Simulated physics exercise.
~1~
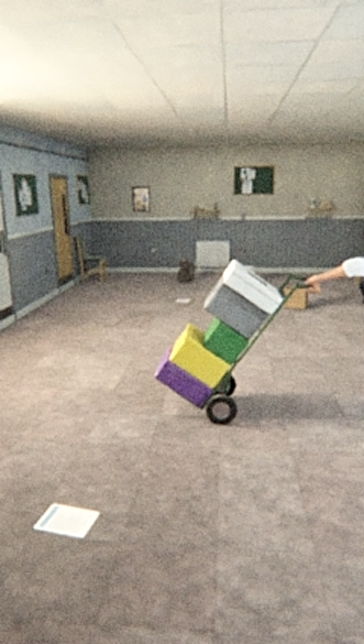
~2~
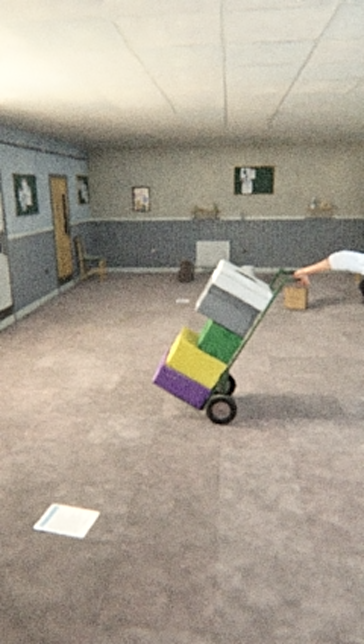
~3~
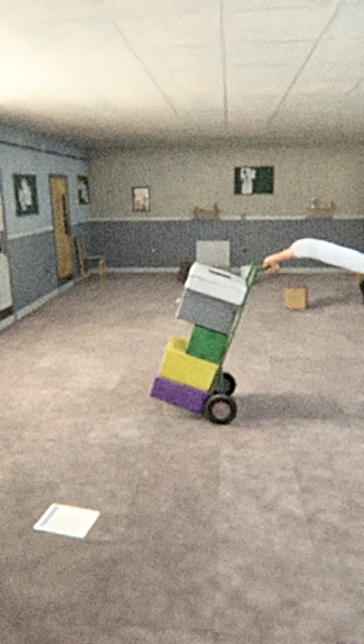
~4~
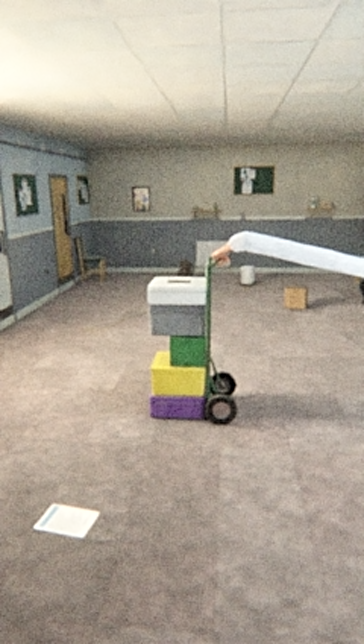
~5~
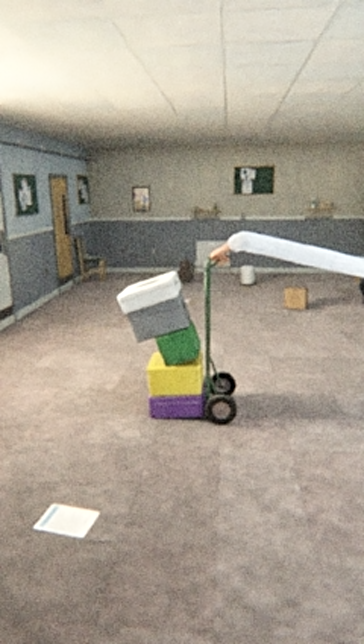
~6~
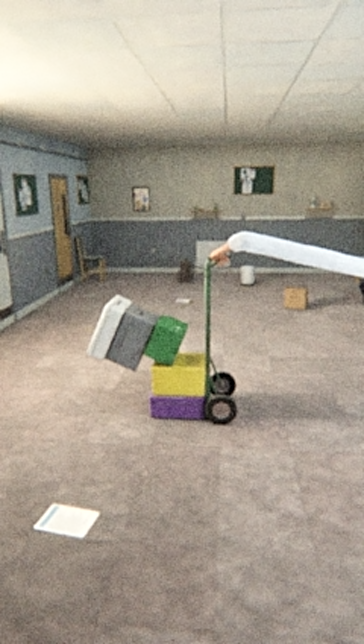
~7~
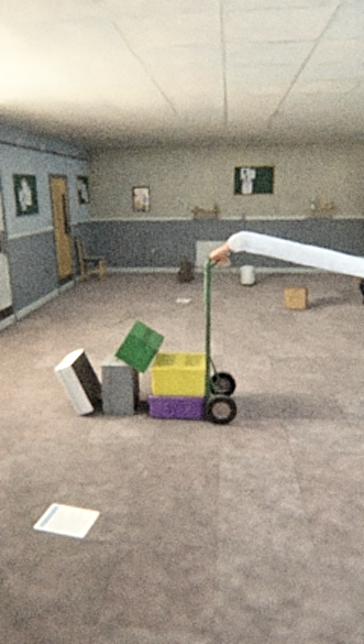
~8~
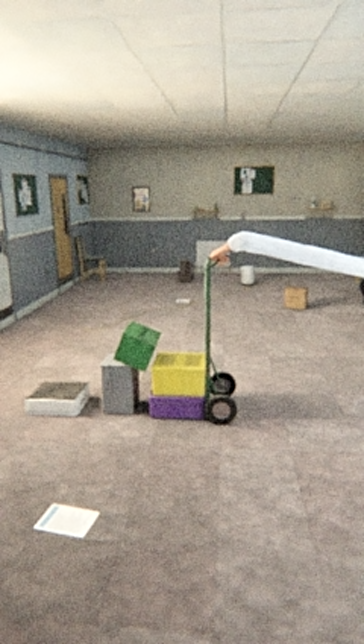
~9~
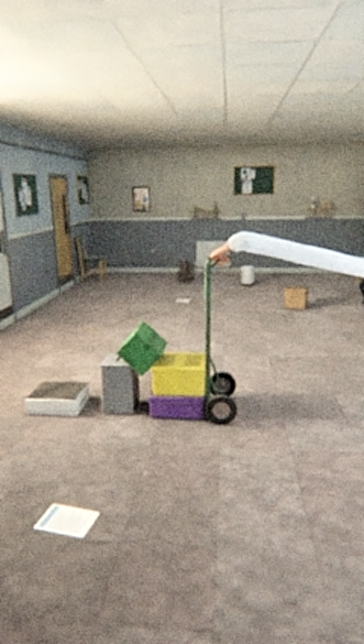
In a carpeted hall, an arm swings a loaded sack truck upright, tipping white and grey boxes off leftward, green box toppling.
